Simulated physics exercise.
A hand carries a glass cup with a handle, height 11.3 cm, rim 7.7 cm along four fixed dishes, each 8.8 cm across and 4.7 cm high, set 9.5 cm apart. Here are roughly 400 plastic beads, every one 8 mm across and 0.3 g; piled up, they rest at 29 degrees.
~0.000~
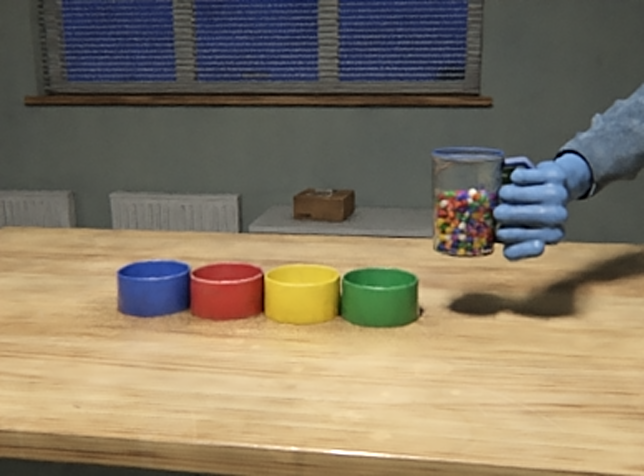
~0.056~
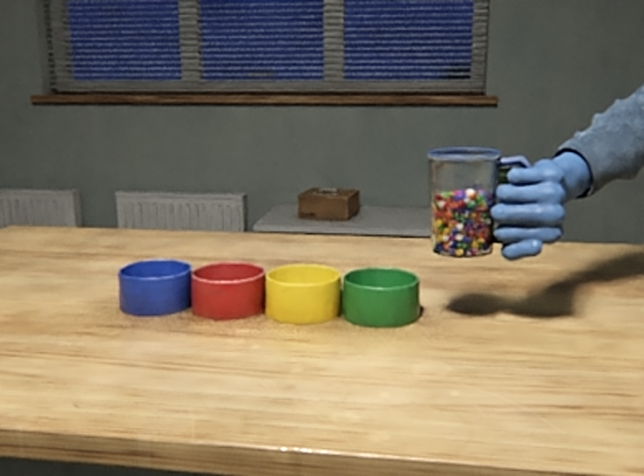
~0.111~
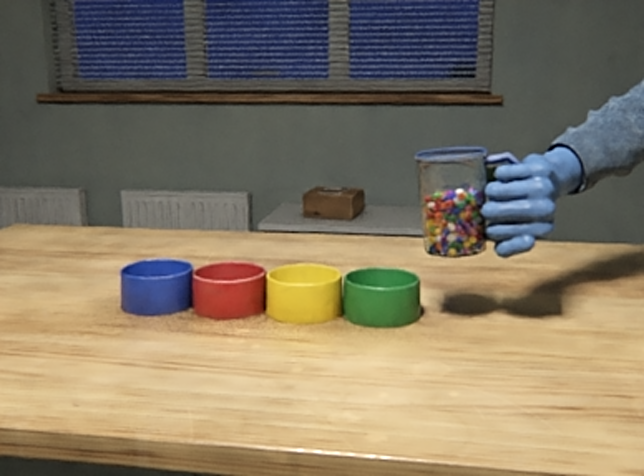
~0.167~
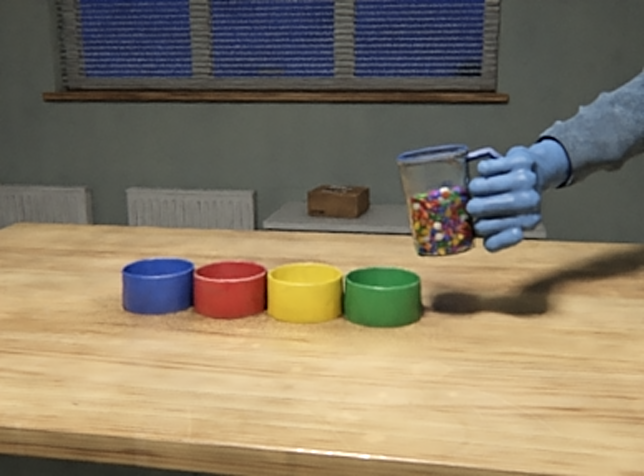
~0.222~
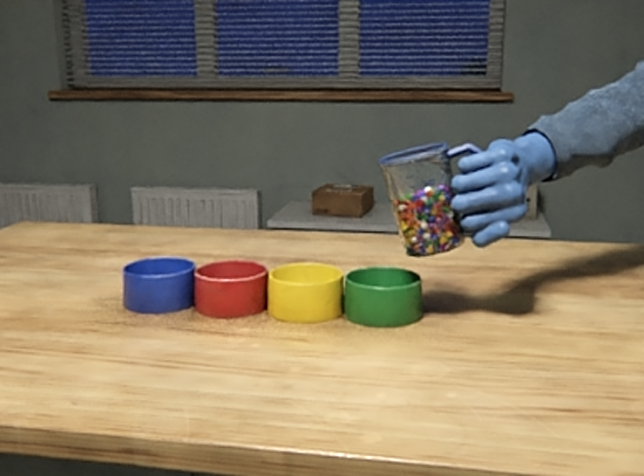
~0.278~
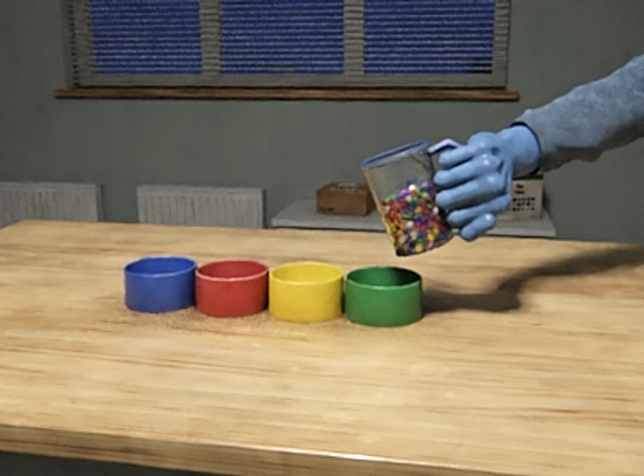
A blue-gloved hand holding a clear cup of colorful beads moved left above a wooden table, gradually tilting the cup leftward near the green dish beside the yellow, red and blue ones.
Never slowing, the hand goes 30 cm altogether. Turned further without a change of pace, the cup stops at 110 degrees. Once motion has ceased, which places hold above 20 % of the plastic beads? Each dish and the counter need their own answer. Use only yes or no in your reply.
Red: No; blue: Yes; green: No; yellow: No; counter: No.
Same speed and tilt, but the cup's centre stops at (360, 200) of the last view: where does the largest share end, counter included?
Result: Biggest portion at yellow.
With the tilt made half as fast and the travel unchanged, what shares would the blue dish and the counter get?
Then blue ends at 100 and the counter at 0.
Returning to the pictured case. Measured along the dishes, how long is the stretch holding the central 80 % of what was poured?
Length: About 5 cm.
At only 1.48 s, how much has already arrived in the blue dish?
Around 50 in a hundred by then.
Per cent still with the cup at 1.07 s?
Close to 100 % of the load.
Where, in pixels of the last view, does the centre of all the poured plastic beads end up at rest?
I'd say roughly (162, 279).
After 0.75 s, tilt 63 degrees; cup holds 100 %.
After 1.07 s, tilt 92 degrees; cup holds 100 %.
Then, at 1.48 s, tilt 110 degrees; cup holds 45 %, blue 50 %.
By 2.5 s all is still; red 0 %, blue 100 %, green 0 %, yellow 0 %, counter 0 %.
